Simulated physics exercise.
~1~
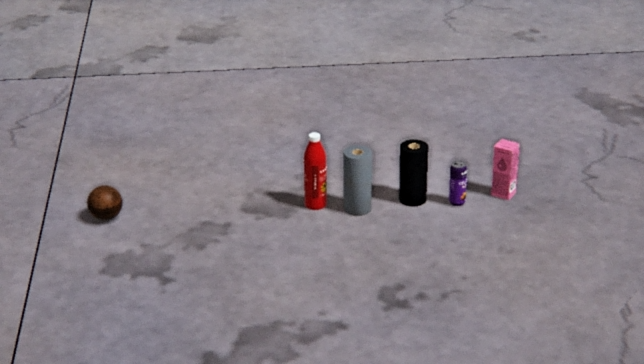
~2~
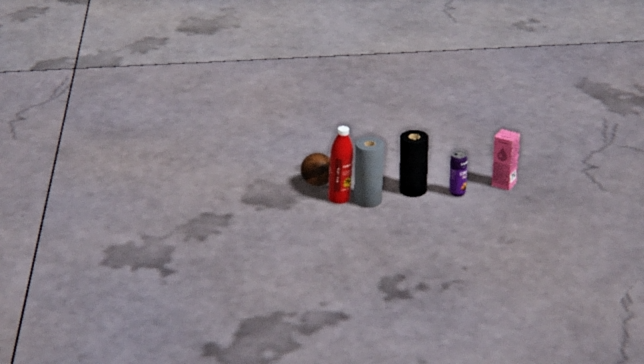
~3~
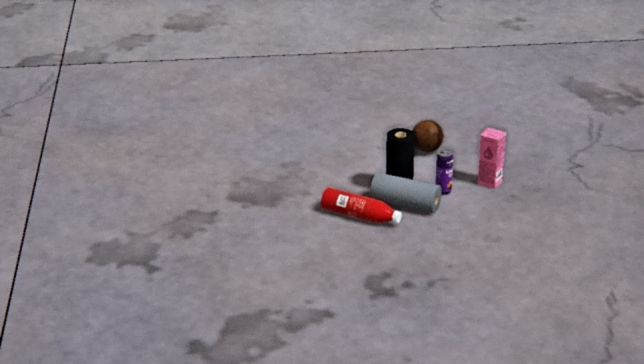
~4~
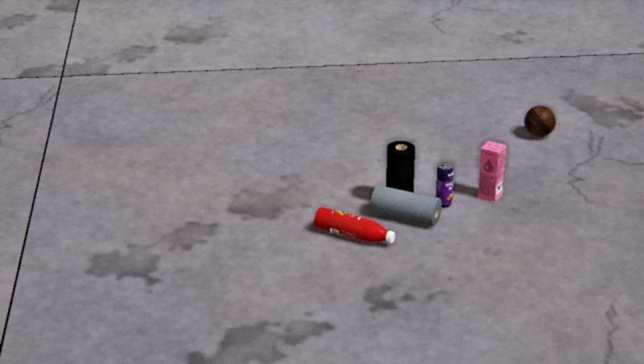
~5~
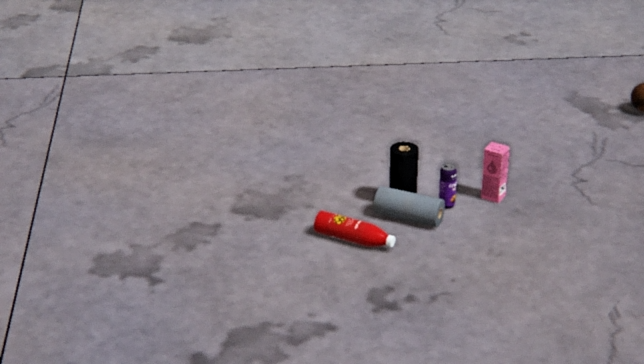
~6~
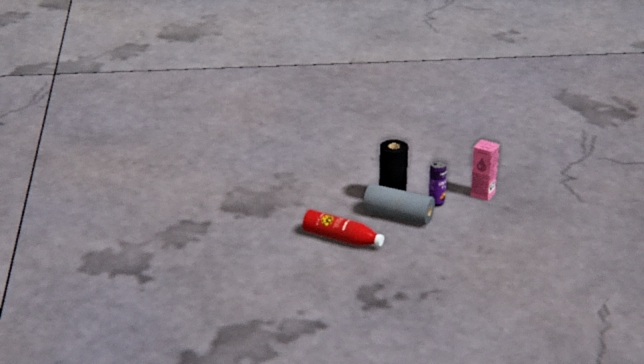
A red bottle stood in a row with a grey roll, a black roll, a purple can and a pink carton as a brown ball rolled in from the left, toppling the bottle and grey roll before rolling out of view on the right.
